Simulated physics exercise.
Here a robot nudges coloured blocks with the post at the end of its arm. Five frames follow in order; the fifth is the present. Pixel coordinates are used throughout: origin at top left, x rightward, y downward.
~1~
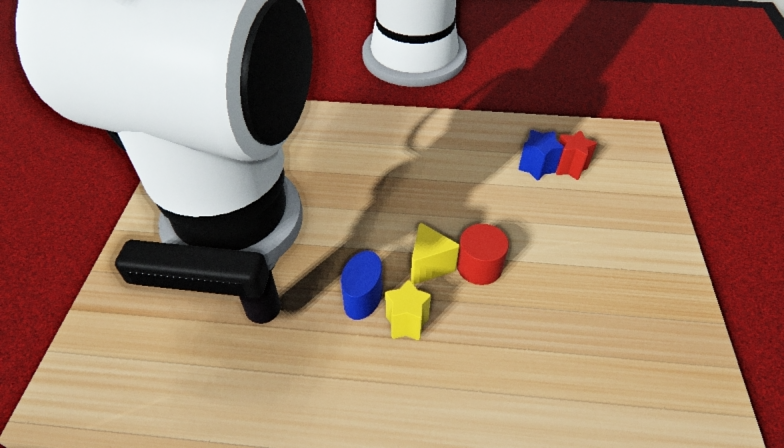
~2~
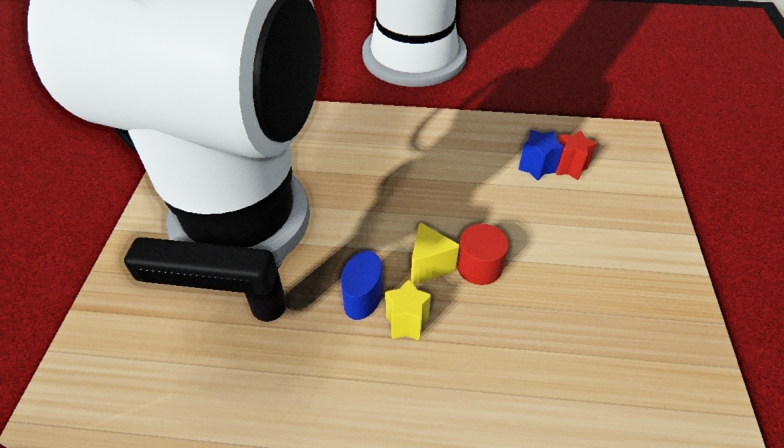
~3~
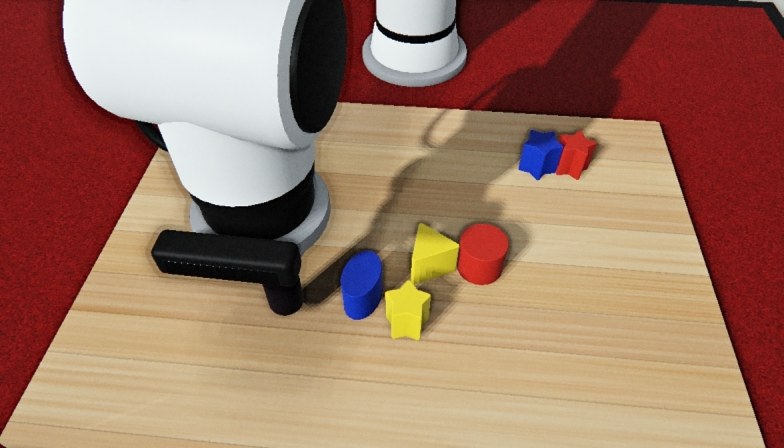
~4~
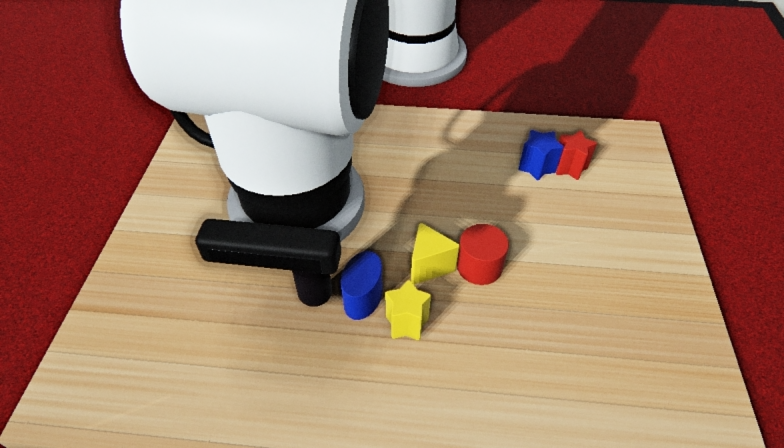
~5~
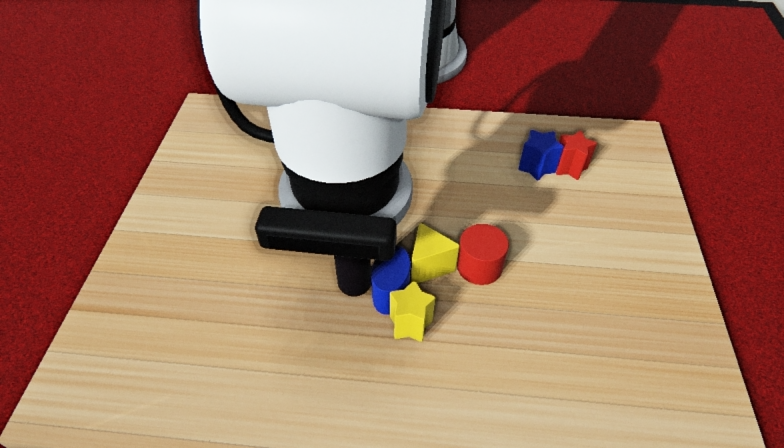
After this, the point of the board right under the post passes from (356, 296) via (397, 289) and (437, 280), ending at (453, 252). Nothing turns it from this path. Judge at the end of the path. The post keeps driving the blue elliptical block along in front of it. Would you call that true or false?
The statement is incorrect.
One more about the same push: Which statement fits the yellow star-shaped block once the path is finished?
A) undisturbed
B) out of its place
B - out of its place.
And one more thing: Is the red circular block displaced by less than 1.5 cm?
No, it doesn't check out.
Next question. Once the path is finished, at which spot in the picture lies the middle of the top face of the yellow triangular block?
Its top centre is at about (470, 206).
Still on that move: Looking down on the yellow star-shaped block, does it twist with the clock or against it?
From the top, the block rotates clockwise.
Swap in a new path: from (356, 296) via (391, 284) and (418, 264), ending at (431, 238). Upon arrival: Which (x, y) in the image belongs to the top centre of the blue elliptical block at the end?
Around pixel (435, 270).
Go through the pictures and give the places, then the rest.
Post tip (264, 310); block tops, blue elliptical block (361, 273); yellow star-shaped block (408, 299); yellow triangular block (431, 242); red circular block (485, 242), in the first frame.
Post (270, 308); blocks unchanged, in the second frame.
Post (287, 302); blocks unchanged, in the third frame.
Post (315, 294); blocks unchanged, in the fourth frame.
Post (355, 284); blue elliptical block (391, 267); yellow star-shaped block (412, 300); yellow triangular block (431, 242); red circular block (485, 242), in the fifth frame.
On the path given first. One third of the way, post (398, 277); blue elliptical block (435, 269); yellow star-shaped block (425, 306), turned 40° clockwise; yellow triangular block (452, 237), turned 65° anticlockwise; red circular block (491, 238).
Two thirds of the way, post (438, 268); blue elliptical block (468, 276), turned 20° clockwise; yellow star-shaped block (428, 308), turned 55° clockwise; yellow triangular block (454, 234), turned 70° anticlockwise; red circular block (494, 237).
At the end, post (455, 240); blue elliptical block (469, 276), turned 25° clockwise; yellow star-shaped block (428, 308), turned 55° clockwise; yellow triangular block (470, 206), turned 55° anticlockwise; red circular block (504, 229).
